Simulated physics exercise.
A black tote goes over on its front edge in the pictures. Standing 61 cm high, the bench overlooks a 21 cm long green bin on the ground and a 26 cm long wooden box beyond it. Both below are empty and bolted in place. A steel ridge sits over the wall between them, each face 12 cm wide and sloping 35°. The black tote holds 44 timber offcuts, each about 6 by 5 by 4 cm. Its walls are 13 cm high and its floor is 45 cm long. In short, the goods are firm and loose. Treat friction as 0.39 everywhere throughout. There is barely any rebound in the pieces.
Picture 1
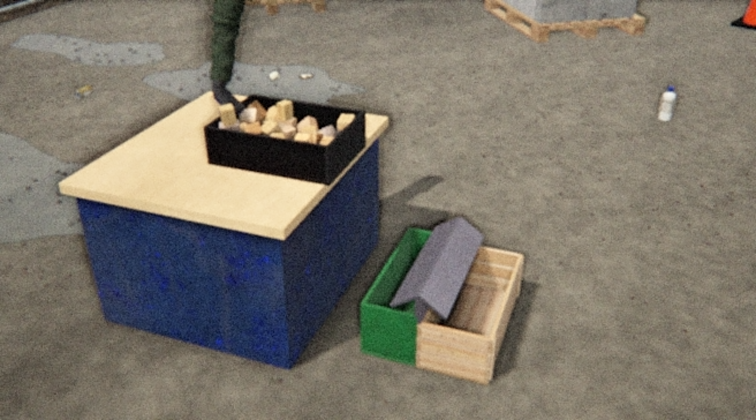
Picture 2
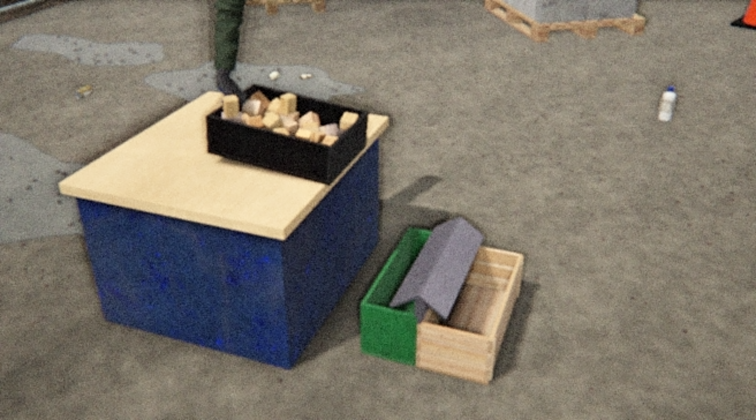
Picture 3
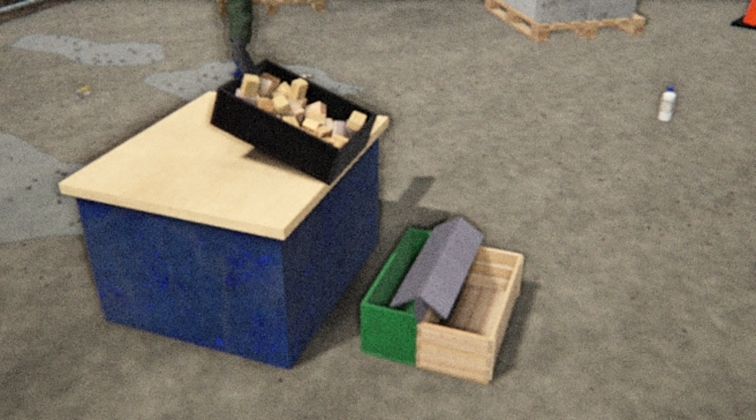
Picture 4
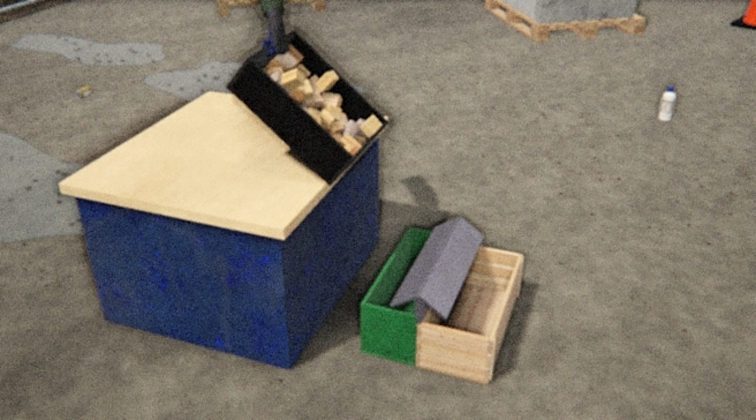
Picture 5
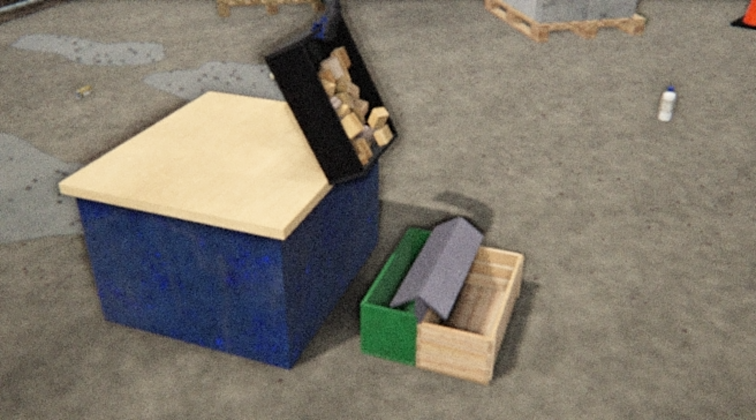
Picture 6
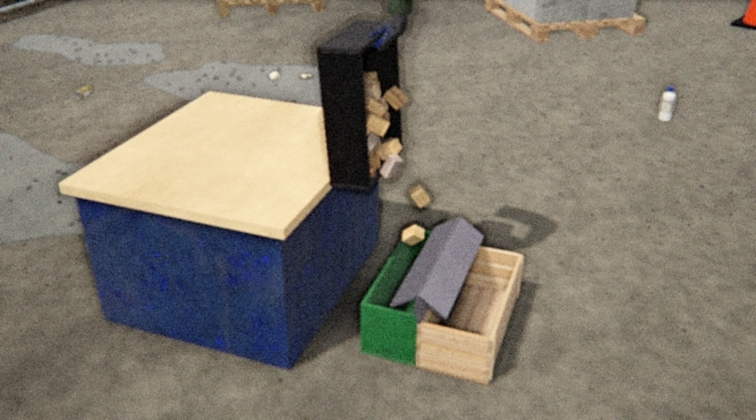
A dark-sleeved arm reaches down to a black tote of wooden blocks on a blue bench with a pale top, seen from above in a gritty yard. On the ground to the right, a grey ridge straddles a green bin and a pale wooden box. The arm raises the tote's far end, tilting it rightward until nearly upright, and a few blocks tumble out above the green bin.
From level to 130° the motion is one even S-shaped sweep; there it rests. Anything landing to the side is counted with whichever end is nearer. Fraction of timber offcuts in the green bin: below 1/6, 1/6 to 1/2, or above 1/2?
The tally surpasses half.
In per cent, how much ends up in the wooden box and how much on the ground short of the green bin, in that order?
Close to 30 and 5 percent respectively.
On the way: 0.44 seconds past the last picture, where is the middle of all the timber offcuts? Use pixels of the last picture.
At about (411, 194).
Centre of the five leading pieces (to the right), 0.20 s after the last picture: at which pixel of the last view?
Roughly at (432, 231).
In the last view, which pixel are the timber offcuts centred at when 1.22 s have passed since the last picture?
Look around pixel (419, 307).
Then, 0.20 s after the last picture, tilt 105°; 34 still in the black tote and 10 in the air.
Then, 0.44 s after the last picture, tilt 123°; 13 still in the black tote, 5 in the green bin, 2 in the wooden box and 24 in the air.
Then, 0.78 s after the last picture, tilt 130°; 19 in the green bin, 13 in the wooden box, 1 on the ground short of the green bin and 11 in the air.
When it is over (1.22 s after the last picture), 26 in the green bin, 13 in the wooden box, 3 on the ground short of the green bin and 2 on the ground beyond the wooden box. Asked share, 26 of 44, 59 per cent.
